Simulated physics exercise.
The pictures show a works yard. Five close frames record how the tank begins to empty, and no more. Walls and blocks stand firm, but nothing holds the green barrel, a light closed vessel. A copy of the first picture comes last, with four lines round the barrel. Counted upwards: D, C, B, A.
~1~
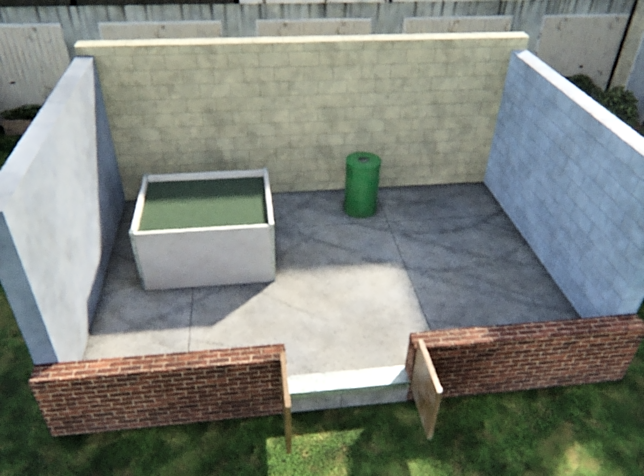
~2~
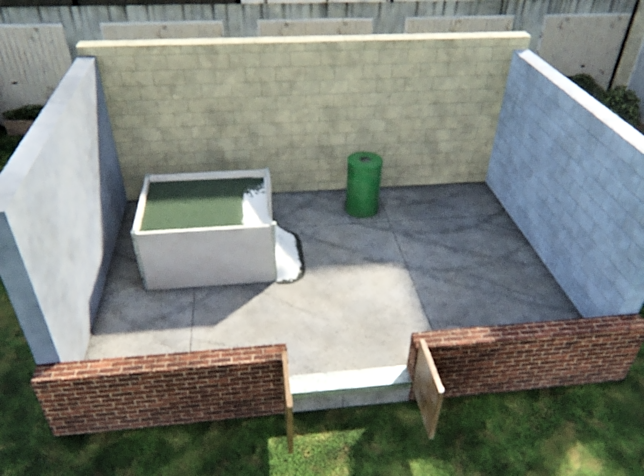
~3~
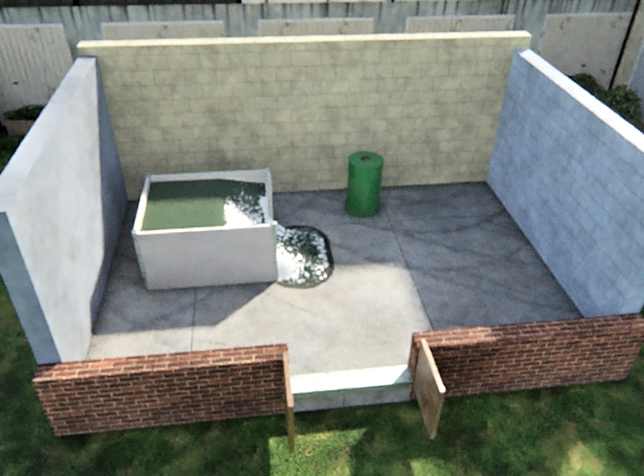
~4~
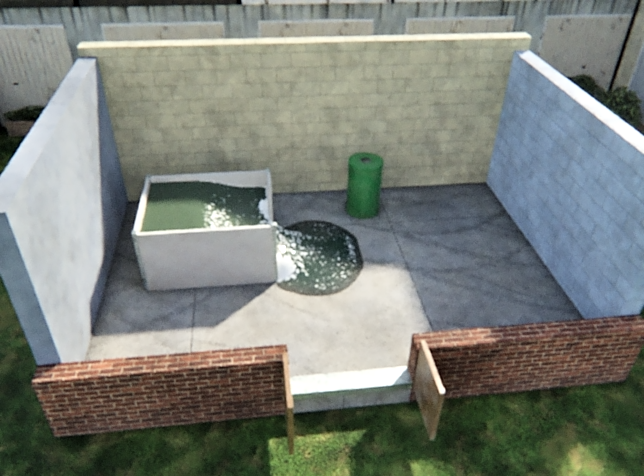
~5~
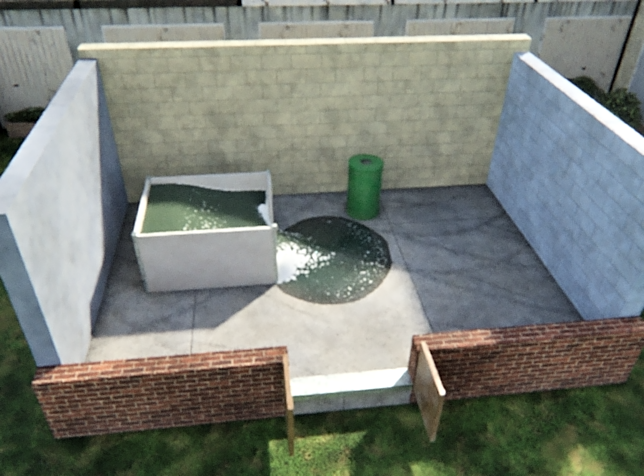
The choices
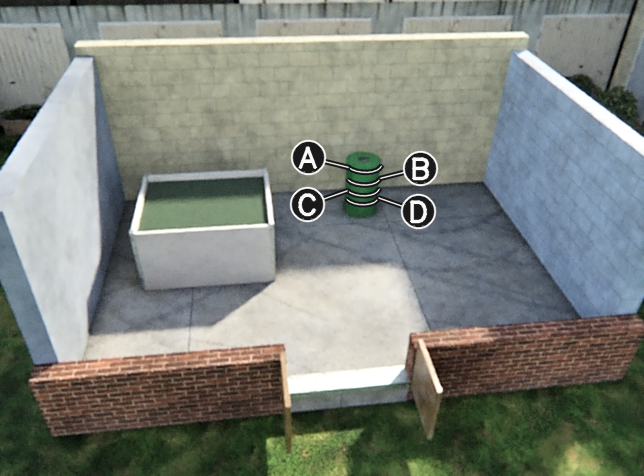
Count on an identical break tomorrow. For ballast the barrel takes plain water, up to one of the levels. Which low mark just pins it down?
Go for D.
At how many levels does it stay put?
All of them.
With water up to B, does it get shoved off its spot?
No.
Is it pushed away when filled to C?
No, not at all.
On the marked copy, A at (367, 172); B at (366, 185); C at (365, 195); D at (364, 204); from the bottom up D, C, B, A.
With A, it does not move.
With B, it does not move.
With C, it does not move.
With D, it does not move.
